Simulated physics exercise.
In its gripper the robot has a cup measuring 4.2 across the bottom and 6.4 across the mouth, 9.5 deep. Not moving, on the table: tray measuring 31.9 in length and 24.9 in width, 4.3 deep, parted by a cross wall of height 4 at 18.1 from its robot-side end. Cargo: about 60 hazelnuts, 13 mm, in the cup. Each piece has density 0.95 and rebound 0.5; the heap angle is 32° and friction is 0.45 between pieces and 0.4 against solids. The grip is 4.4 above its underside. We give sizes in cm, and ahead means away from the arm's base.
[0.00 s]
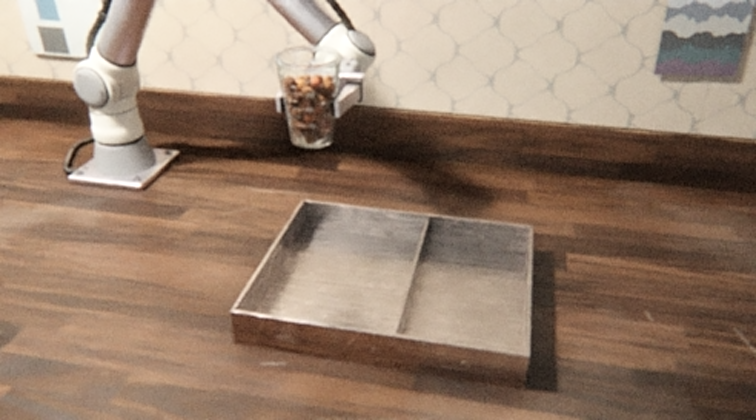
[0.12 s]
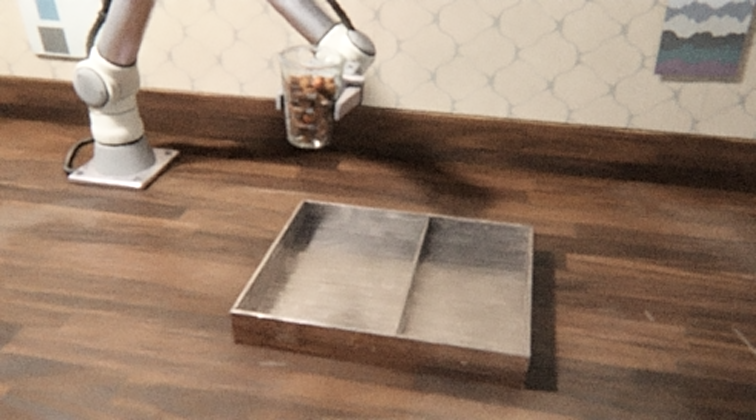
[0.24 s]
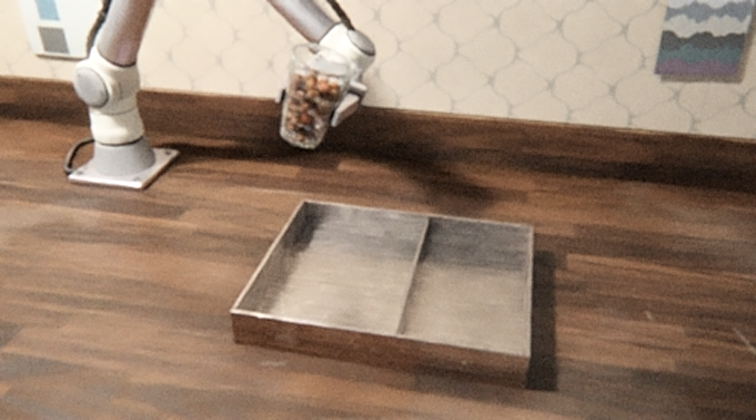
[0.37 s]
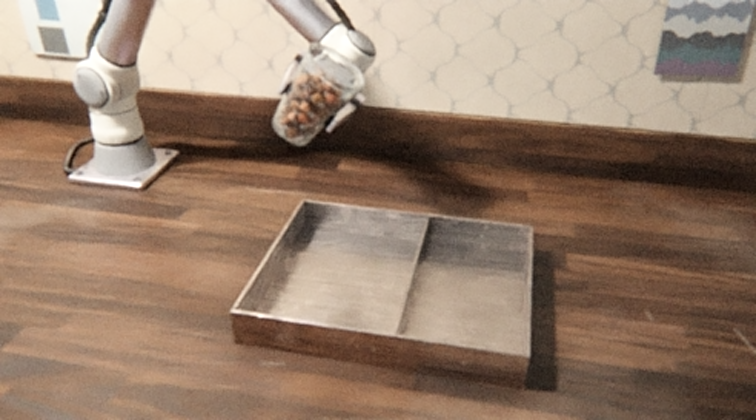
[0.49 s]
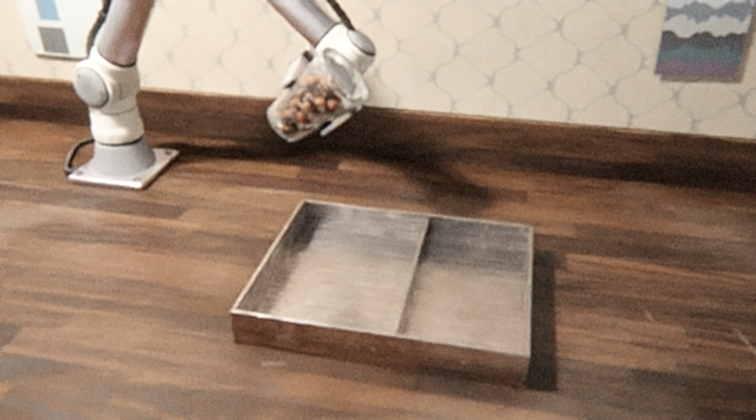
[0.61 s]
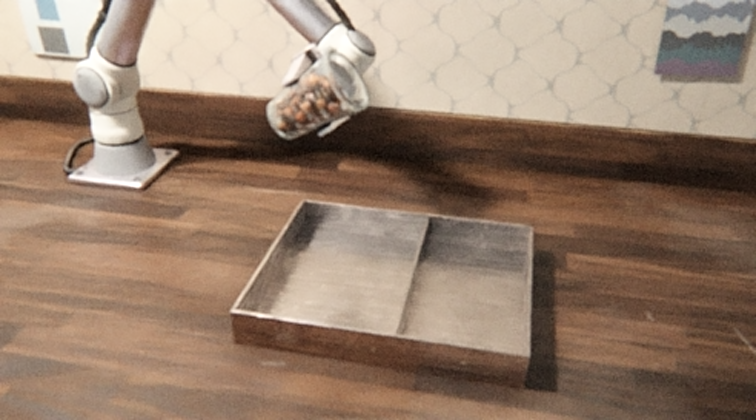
Robot arm gradually tilting a clear cup of hazelnuts above a wooden table, behind an empty two-section tray that stays still.
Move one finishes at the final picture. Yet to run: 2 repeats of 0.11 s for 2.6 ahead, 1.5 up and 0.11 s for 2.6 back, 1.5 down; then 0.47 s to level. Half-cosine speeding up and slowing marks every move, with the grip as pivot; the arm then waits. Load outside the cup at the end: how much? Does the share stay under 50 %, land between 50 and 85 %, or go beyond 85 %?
It stays under 50 %.
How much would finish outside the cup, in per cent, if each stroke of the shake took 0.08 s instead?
I'd expect some 40 per cent.
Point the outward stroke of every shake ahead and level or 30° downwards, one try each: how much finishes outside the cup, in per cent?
Roughly 10 per cent, then 0 per cent.
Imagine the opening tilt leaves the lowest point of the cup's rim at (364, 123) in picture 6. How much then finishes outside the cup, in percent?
I'd say close to 55 per cent.
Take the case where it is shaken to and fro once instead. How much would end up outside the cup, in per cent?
About 5 %.
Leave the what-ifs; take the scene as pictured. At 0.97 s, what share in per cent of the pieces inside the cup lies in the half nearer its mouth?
About 60 percent.
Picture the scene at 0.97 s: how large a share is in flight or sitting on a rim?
That comes to about 0 per cent, more or less.
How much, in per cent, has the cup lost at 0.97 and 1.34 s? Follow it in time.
At the first moment 5 per cent, at the second 15 per cent.
After 0.97 s, tilted 55° forward, highest piece 28 above the table; 57 in the cup, 4 in the robot-side part.
After 1.34 s, tilted 18° forward, highest piece 28 above the table; 53 in the cup, 7 in the robot-side part, 1 in the far-side part.
After 1.72 s, level, highest piece 28 above the table; 53 in the cup, 7 in the robot-side part, 1 in the far-side part.
After 2.77 s, level, highest piece 28 above the table; 53 in the cup, 7 in the robot-side part, 1 in the far-side part.
In the end, 53 in the cup, 7 in the robot-side part, 1 in the far-side part. That is 13 % outside the cup.
